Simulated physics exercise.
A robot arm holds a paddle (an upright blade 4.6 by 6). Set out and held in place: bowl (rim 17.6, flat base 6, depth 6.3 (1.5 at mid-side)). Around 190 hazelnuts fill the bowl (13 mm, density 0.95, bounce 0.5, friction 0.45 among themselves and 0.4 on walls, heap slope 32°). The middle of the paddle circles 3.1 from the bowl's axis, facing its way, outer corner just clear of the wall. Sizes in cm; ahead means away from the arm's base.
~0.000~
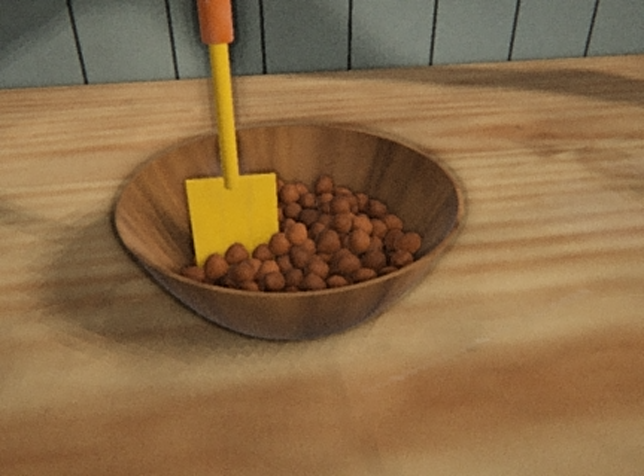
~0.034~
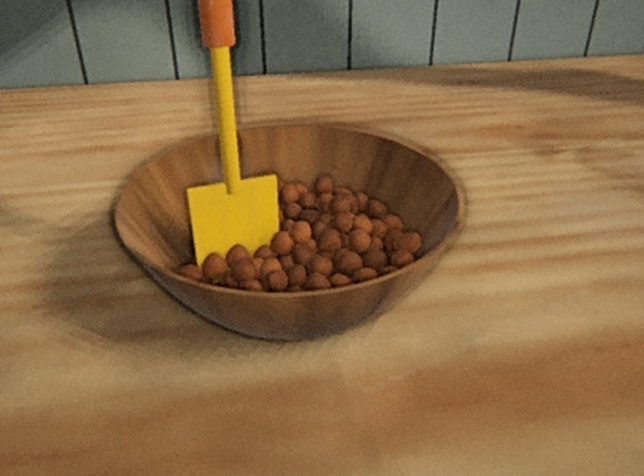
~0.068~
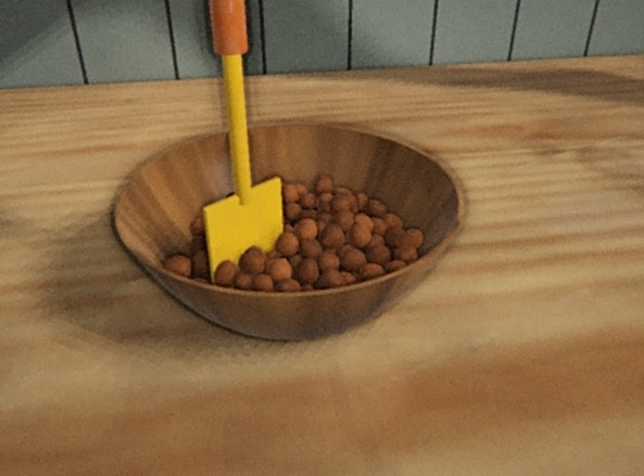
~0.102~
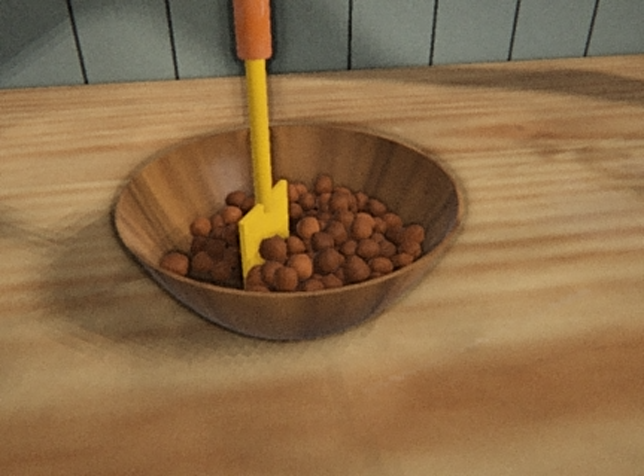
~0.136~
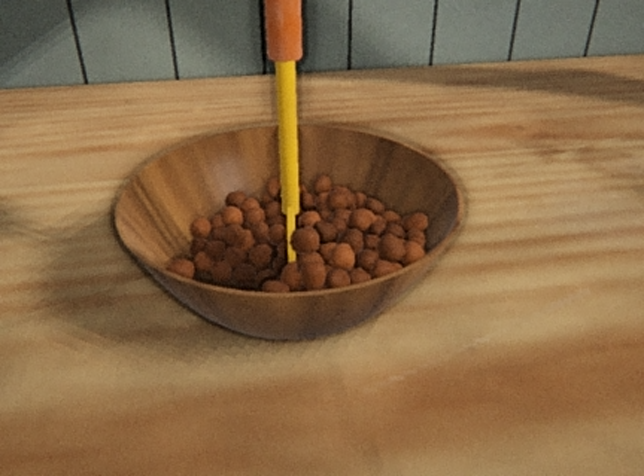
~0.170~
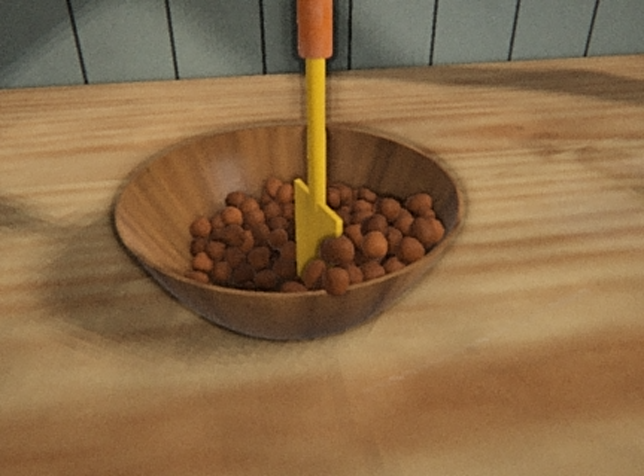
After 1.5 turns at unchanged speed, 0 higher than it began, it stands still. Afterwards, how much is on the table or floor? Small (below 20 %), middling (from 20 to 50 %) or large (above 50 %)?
On the table or floor the share is small, below 20 %.
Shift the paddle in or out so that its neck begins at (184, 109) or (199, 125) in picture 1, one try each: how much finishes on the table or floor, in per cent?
Some 15 and 30 per cent.
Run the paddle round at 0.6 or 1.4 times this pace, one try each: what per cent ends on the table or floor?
About 5 and 35 per cent.
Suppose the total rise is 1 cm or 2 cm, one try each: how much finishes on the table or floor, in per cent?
About 15 and 5 per cent.
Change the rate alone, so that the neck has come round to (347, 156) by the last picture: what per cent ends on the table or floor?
Some 35 per cent.
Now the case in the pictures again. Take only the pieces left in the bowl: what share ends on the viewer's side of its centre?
About 40 per cent.
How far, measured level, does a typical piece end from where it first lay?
About 8 cm.
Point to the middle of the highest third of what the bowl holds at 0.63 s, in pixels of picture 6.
Around (325, 278).
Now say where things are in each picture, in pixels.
In the first picture, paddle neck at (228, 151), 0° round; upper third of the load around (313, 237), from x 190 to 410, top at y 185; 194 in the bowl.
In the second picture, paddle neck at (230, 156), 10° round; upper third of the load around (312, 242), from x 190 to 410, top at y 185.
In the third picture, paddle neck at (241, 166), 35° round; upper third of the load around (308, 244), from x 175 to 410, top at y 185.
In the fourth picture, paddle neck at (262, 173), 59° round; upper third of the load around (323, 250), from x 175 to 410, top at y 185.
In the fifth picture, paddle neck at (289, 175), 83° round; upper third of the load around (340, 248), from x 180 to 415, top at y 185.
In the sixth picture, paddle neck at (317, 171), 108° round; upper third of the load around (362, 235), from x 195 to 430, top at y 185; 194 in the bowl.
By 0.40 s, 275° round, highest piece 8 above the table; 181 in the bowl, 9 on the table or floor, 4 in flight or on the tool.
By 0.63 s, 82° round, highest piece 8 above the table; 175 in the bowl, 17 on the table or floor, 2 in flight or on the tool.
By 0.95 s, 180° round, highest piece 6 above the table; 171 in the bowl, 23 on the table or floor.
By 1.65 s, 180° round, highest piece 6 above the table; 171 in the bowl, 23 on the table or floor.
Final count, 171 in the bowl, 23 on the table or floor. That is 12 % on the table or floor.
